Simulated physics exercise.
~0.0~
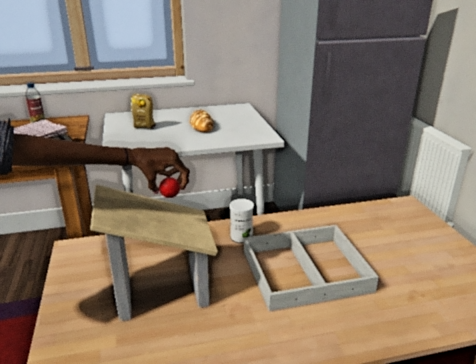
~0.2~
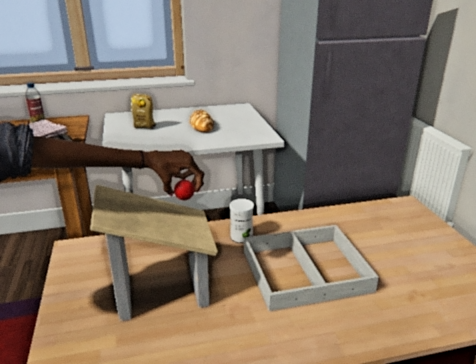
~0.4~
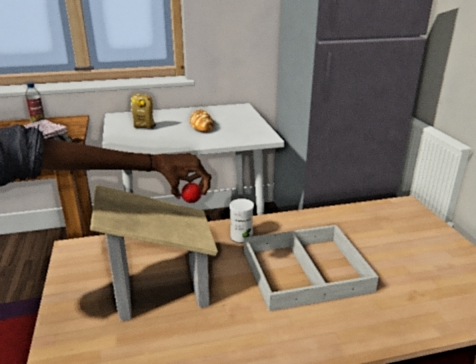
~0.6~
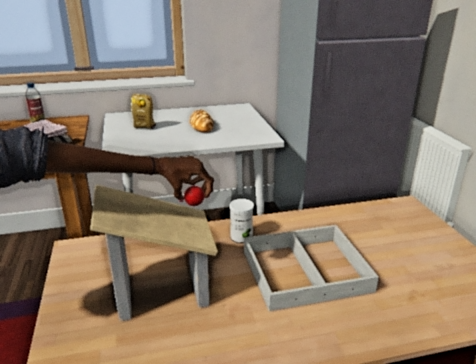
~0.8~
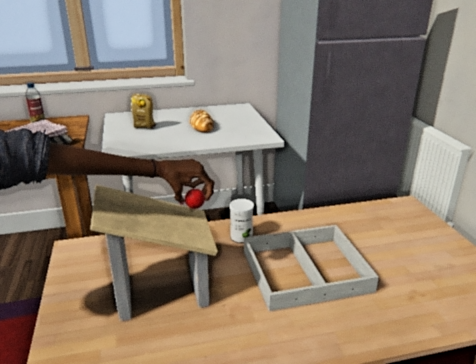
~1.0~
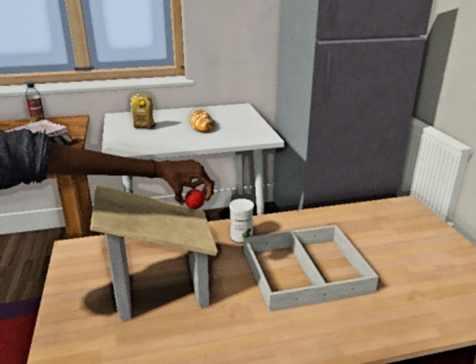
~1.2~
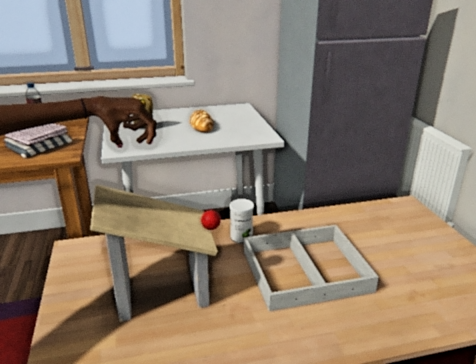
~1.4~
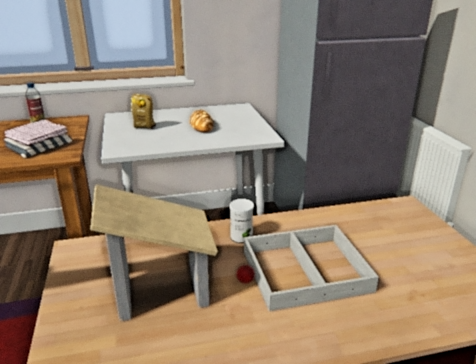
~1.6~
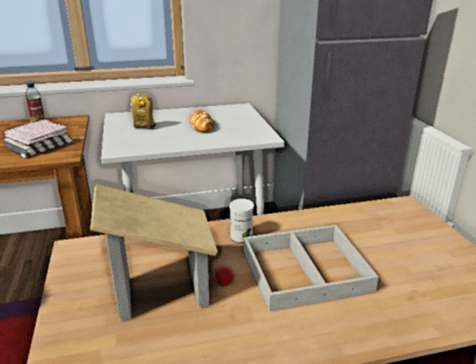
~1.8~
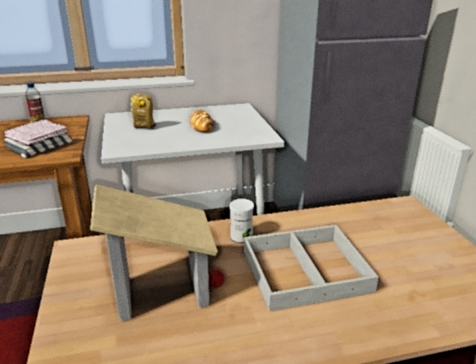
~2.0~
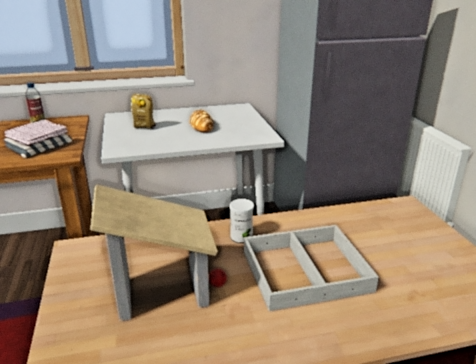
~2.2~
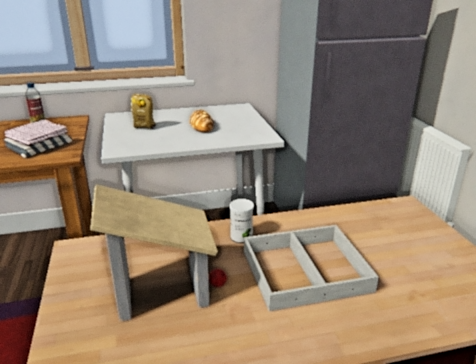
On a wooden table, a hand releases a red ball, which settles outside the tray.
